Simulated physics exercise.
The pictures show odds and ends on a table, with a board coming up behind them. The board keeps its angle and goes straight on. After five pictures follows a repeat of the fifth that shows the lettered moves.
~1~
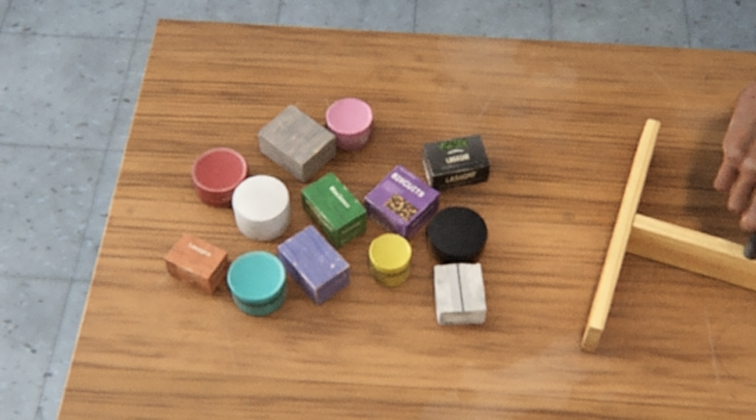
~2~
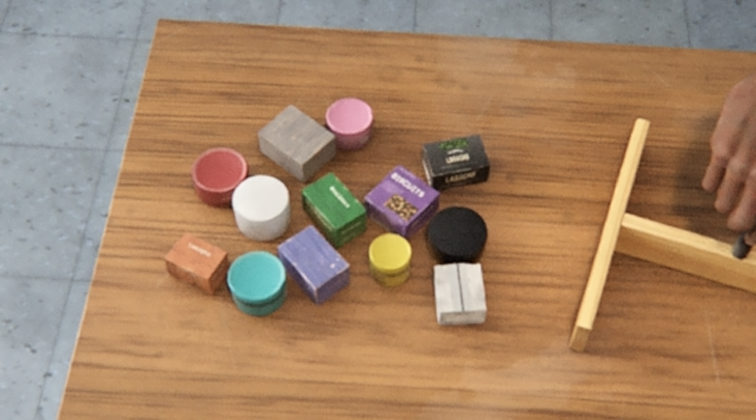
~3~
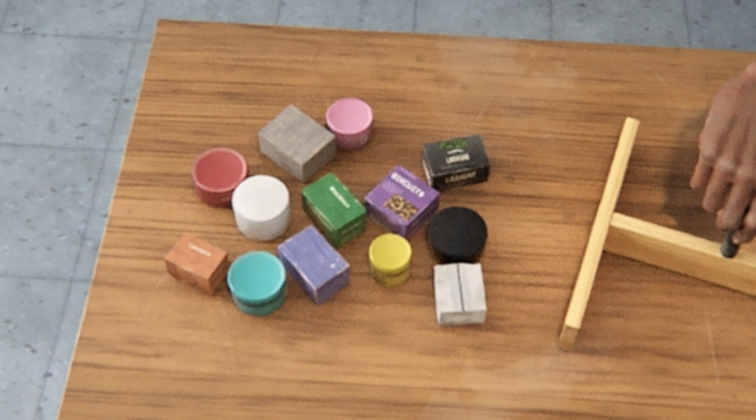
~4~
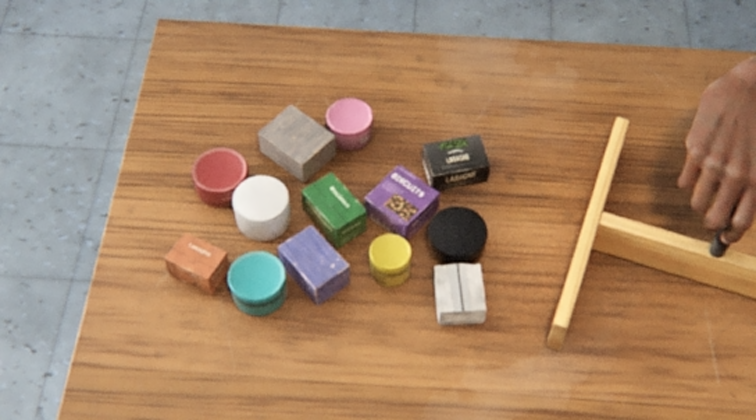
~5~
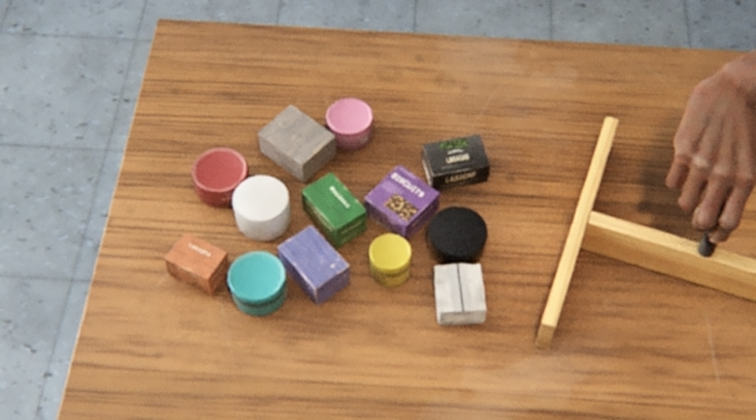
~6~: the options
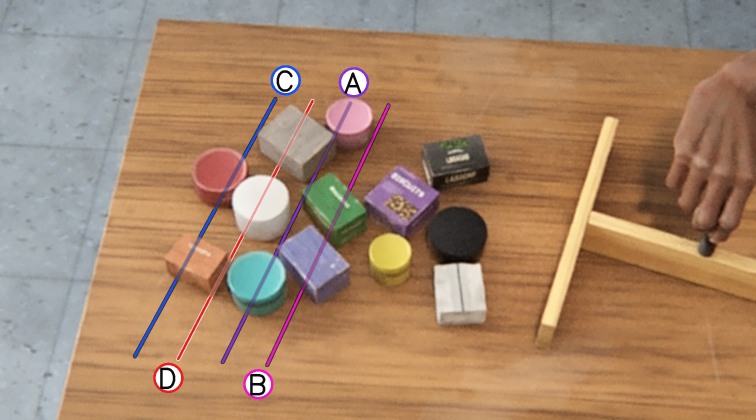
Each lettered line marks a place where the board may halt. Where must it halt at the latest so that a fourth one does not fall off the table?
C.
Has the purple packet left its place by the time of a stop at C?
Yes.
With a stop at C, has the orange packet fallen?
By then, yes.
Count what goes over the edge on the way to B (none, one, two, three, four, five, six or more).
By then, none.
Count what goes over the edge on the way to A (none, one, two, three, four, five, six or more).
By then, none.
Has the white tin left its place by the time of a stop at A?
Yes.
On the marked copy, A at (292, 222); B at (333, 225); C at (211, 217); D at (251, 219).
Taking C. A third of the way, board (447, 206); white box (391, 283); black packet (430, 154).
Two thirds of the way, board (314, 198); red tub (179, 158); orange packet (169, 260).
When it is over, board (211, 192); orange packet over the edge; red tub over the edge; two fallen.
As for the rest, A is within the limit but short; B is within the limit but short; D is within the limit but short.
